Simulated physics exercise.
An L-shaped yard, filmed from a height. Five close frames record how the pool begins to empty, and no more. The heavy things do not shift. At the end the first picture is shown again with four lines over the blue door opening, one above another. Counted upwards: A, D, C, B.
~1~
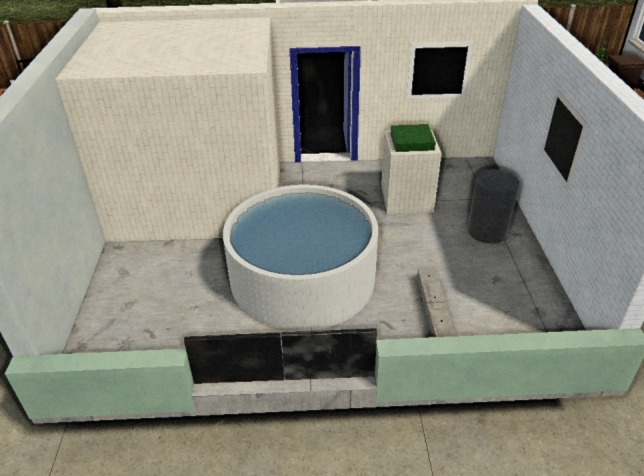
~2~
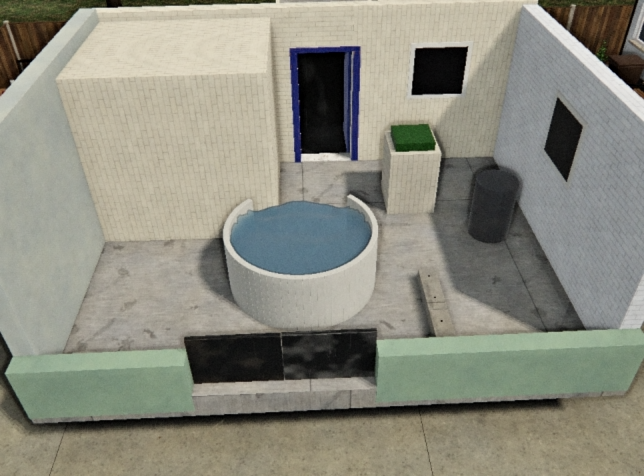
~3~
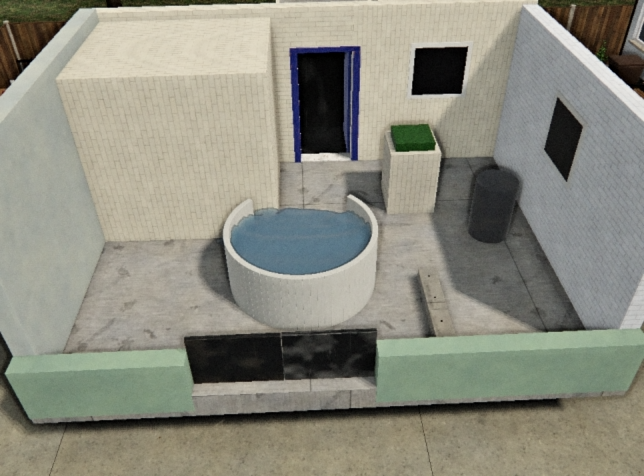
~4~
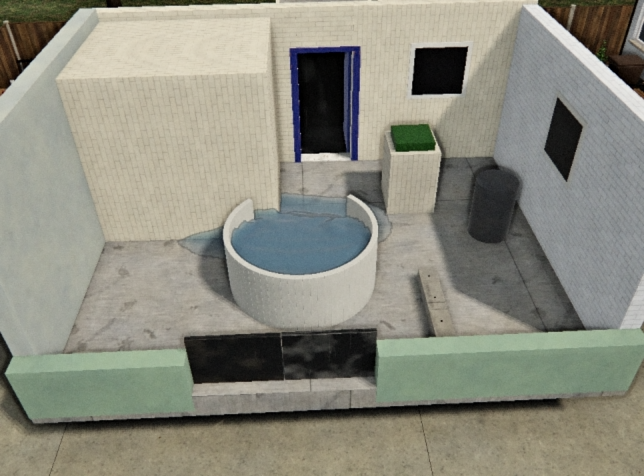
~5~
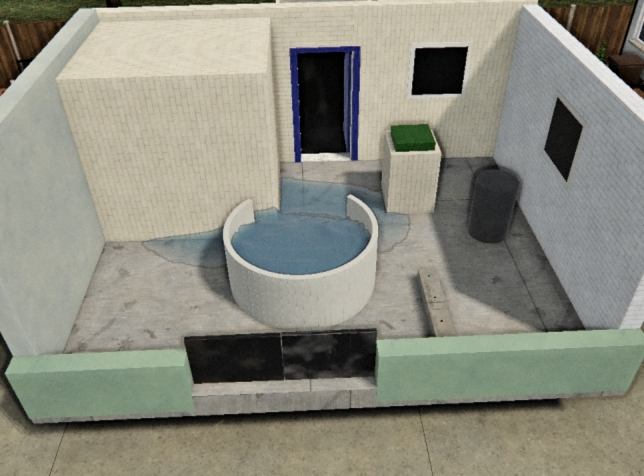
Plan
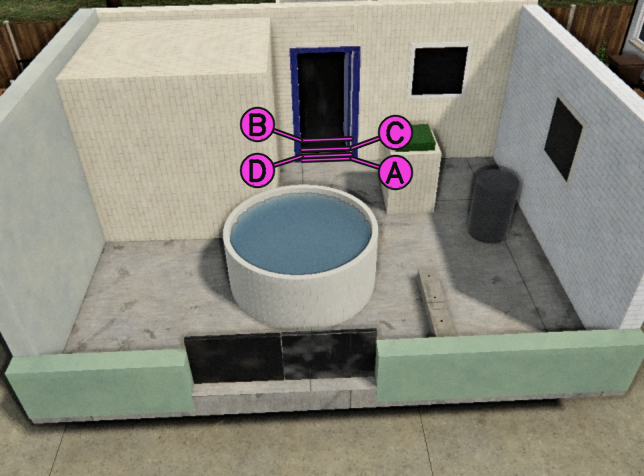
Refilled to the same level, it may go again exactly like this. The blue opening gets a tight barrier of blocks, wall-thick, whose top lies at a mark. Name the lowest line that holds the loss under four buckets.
Take B.
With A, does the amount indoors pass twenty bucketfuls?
Yes, clearly.
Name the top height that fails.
That is height C.
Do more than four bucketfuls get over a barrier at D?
Yes.
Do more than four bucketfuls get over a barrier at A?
Yes, that goes wrong.
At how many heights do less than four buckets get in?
One.
On the marked copy, A at (326, 159); B at (326, 139); C at (326, 149); D at (326, 155); from the bottom up A, D, C, B.
Choosing A, dozens of bucketfuls pour in.
Choosing B, a splash gets over, under a bucket.
Choosing C, about 15 bucketfuls get in.
Choosing D, dozens of bucketfuls pour in.
